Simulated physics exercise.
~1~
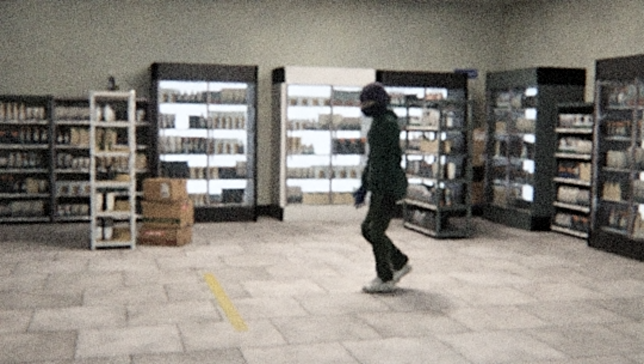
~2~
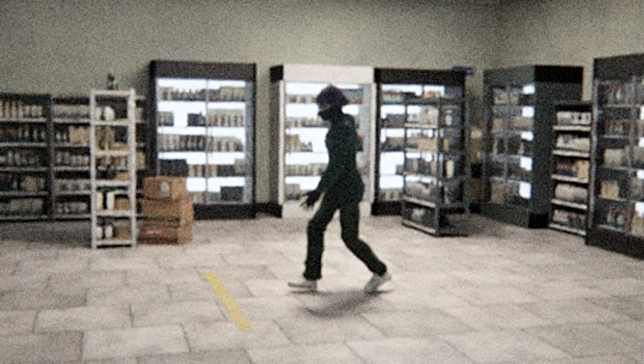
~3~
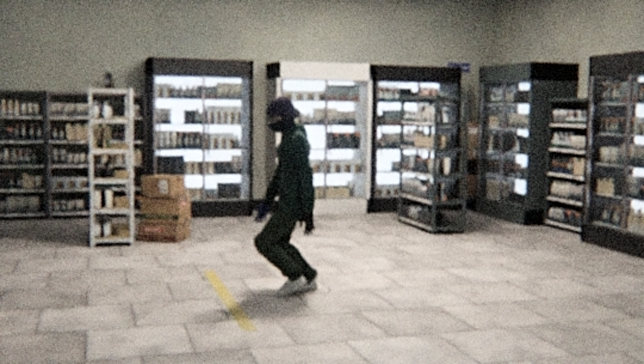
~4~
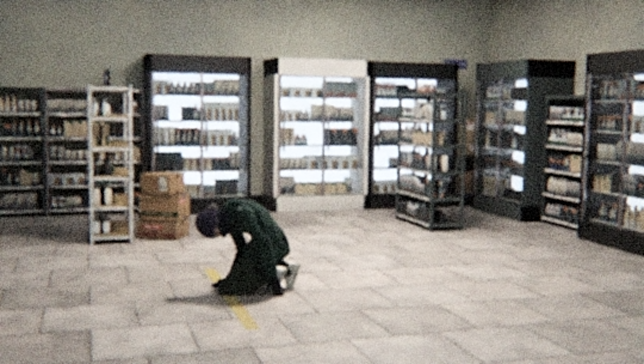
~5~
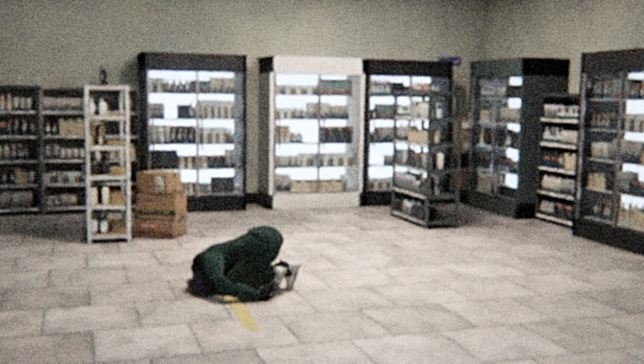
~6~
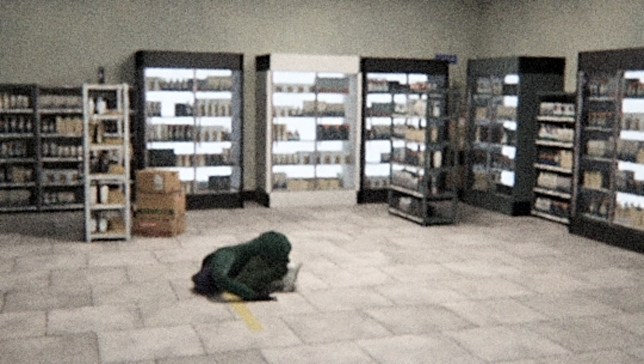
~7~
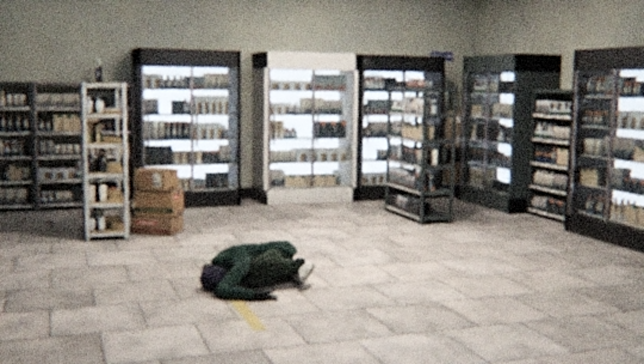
Person in dark clothes and headgear walking left across a shop floor, sinking down and ending slumped by a yellow tape strip.
